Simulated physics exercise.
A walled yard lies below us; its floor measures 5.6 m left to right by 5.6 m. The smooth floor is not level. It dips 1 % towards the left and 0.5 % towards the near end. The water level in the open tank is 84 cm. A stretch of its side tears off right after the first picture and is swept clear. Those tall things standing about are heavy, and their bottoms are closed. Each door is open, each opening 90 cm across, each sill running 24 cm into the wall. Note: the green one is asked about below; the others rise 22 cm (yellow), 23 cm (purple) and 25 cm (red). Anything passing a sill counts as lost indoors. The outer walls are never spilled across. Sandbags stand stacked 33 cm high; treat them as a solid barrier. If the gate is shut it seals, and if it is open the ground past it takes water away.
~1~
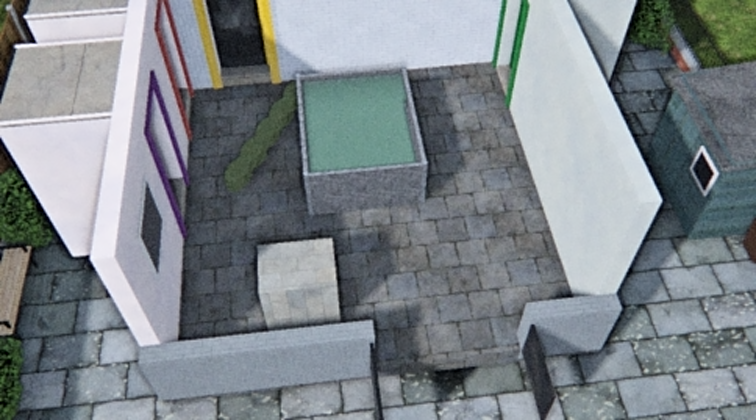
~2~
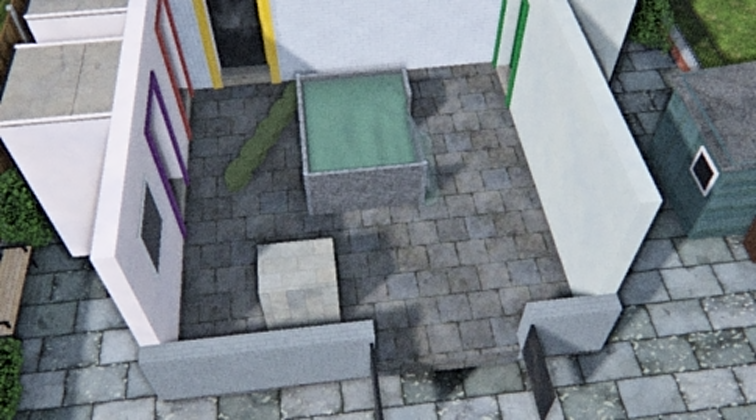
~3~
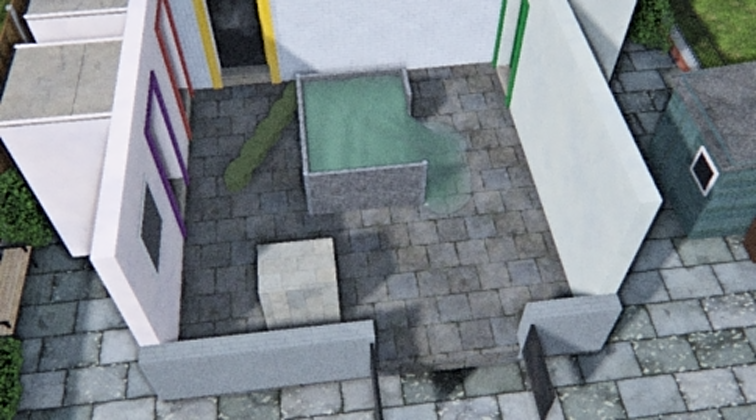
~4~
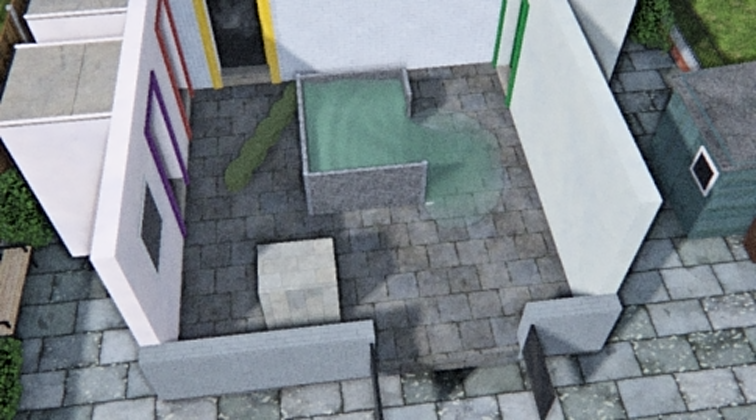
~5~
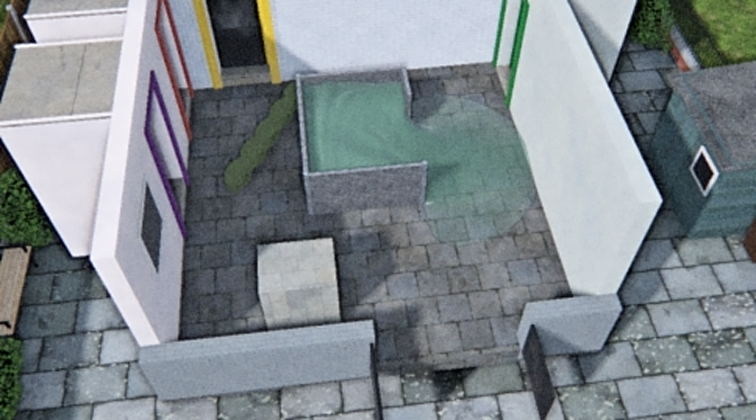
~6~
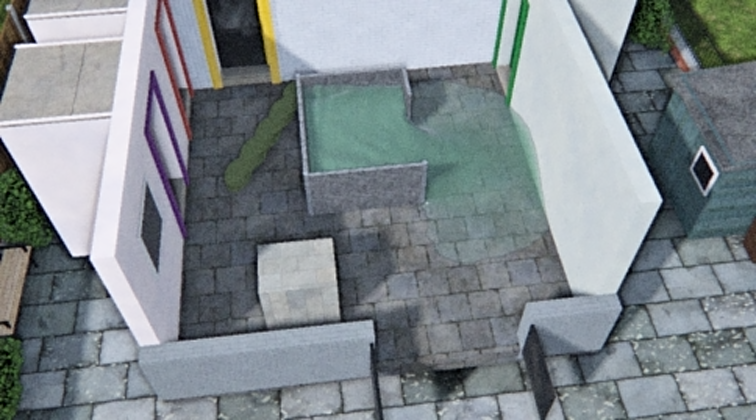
In a walled paved yard seen from above, part of the right side of an open tank of green water disappears, and the water pours out through the gap, spreading across the paving to the right-hand wall and toward the near end.
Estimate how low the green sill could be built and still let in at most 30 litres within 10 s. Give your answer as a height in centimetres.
I would say 18 cm or so.
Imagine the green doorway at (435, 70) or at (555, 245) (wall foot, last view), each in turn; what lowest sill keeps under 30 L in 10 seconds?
16 and 17 cm.
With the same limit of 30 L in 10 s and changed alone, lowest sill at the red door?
Roughly 8.0 cm at the red door.
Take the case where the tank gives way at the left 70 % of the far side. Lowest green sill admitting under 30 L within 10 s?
I'd say close to 28 cm.
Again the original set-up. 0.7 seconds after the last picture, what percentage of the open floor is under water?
Some 25 per cent is wet.
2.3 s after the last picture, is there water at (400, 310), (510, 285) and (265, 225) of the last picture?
Status: Submerged / submerged / clear.
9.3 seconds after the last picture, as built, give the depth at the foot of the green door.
Lab note: Depth approx. 6.5 cm.
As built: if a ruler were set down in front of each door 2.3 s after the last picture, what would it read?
Yellow door 1 cm, green door 17 cm, purple door 0 cm, red door 0 cm.
Then, 0.7 s after the last picture water covers 25 % of the floor, deepest (52 cm) near (517, 163); 16 cm at the green door, 11 litres in over its 7 cm sill.
Then, 2.3 s after the last picture water covers 55 % of the floor, deepest (36 cm) near (583, 325); 17 cm at the green door, 70 litres in over its 7 cm sill.
Then, 9.3 s after the last picture water covers 95 % of the floor, deepest (15 cm) near (178, 374); 7 cm at the green door, 166 litres in over its 7 cm sill.
At the green door as built, the water peaked near 19 cm, 1.9 s after the last picture.
Run again over the same 10 s with other heights there, 42 litres in over 16 cm, 13 litres over 22 cm. The limit of 30 litres is kept from about 18 cm up.
